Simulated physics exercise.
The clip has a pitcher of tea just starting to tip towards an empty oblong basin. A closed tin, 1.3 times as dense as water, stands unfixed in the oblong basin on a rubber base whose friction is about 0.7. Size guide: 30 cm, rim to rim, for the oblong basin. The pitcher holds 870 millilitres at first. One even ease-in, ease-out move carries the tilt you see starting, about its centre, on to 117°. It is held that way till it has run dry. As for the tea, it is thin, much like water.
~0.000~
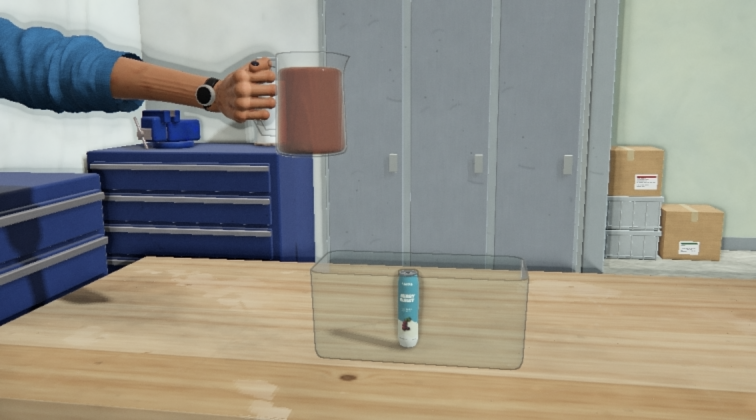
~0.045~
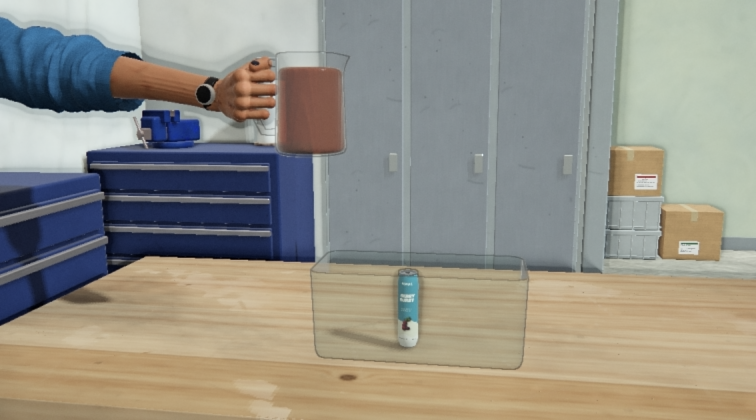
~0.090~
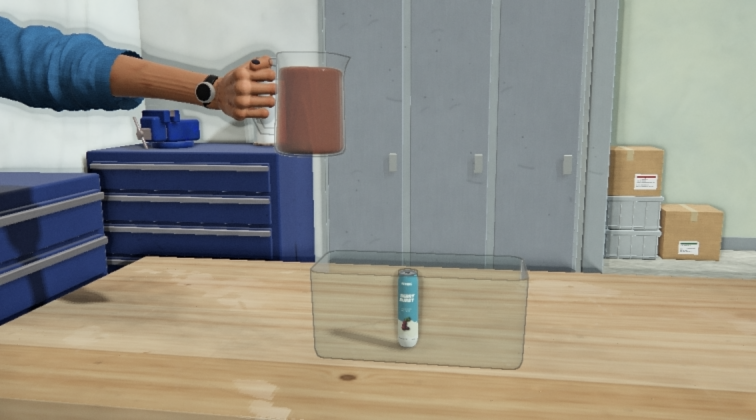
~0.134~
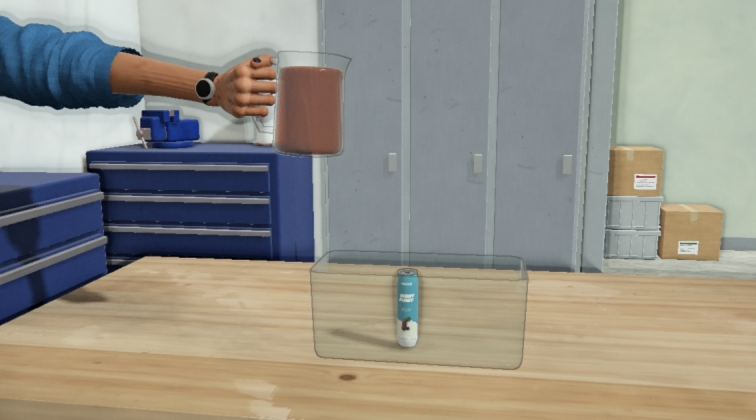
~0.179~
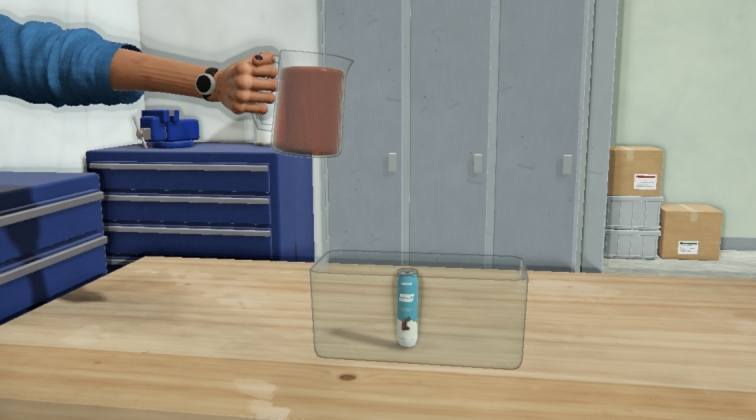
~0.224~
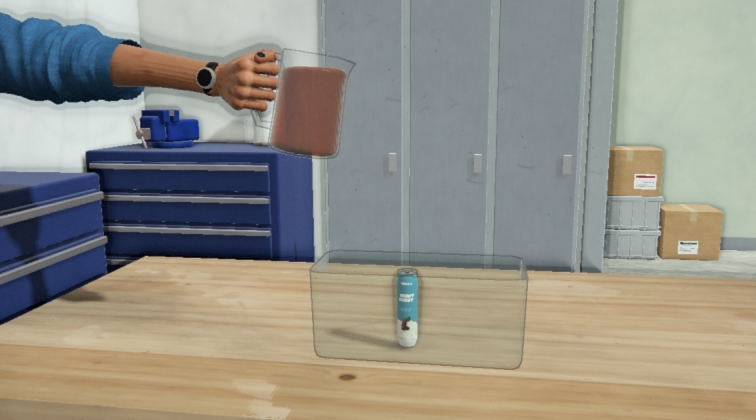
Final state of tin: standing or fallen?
It does not keel over.
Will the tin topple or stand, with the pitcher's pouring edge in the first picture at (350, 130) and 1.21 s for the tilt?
It tumbles.
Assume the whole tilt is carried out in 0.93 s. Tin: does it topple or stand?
Result: Tin still standing.
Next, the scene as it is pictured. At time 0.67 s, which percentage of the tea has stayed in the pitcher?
About 88 percent.
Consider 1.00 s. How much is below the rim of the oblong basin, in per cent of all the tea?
The fraction sits near 34 in a hundred.
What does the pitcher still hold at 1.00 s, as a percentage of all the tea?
I'd estimate some 34 per cent.
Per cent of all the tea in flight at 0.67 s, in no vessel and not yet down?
It comes to about 12 percent.
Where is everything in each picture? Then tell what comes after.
Tilt 0°; pouring edge (350, 55); surface from (281, 70) to (342, 70); the oblong basin's rim runs from (320, 262) to (526, 269); the tin's top is at (408, 276), in the first frame.
Tilt 0°; pouring edge (350, 55); surface from (281, 70) to (342, 69), in the second frame.
Tilt 2°; pouring edge (351, 56); surface from (281, 70) to (343, 70), in the third frame.
Tilt 4°; pouring edge (352, 57); surface from (282, 70) to (344, 70), in the fourth frame.
Tilt 6°; pouring edge (354, 59); surface from (283, 70) to (345, 71), in the fifth frame.
Tilt 10°; pouring edge (356, 62); surface from (284, 74) to (348, 71), in the sixth frame.
After 0.67 s the tilt is 68° and 88 per cent is still to pour; the tin stands where it began.
After 1.00 s the tilt is 108° and 33 per cent is still to pour; the tin stands where it began.
After 1.34 s the tilt is 117° and 1 per cent is still to pour; the tin stands where it began.
After 1.71 s the tilt is 117° and 0 per cent is still to pour; the tin stands where it began.
In the end the tin stands where it began.
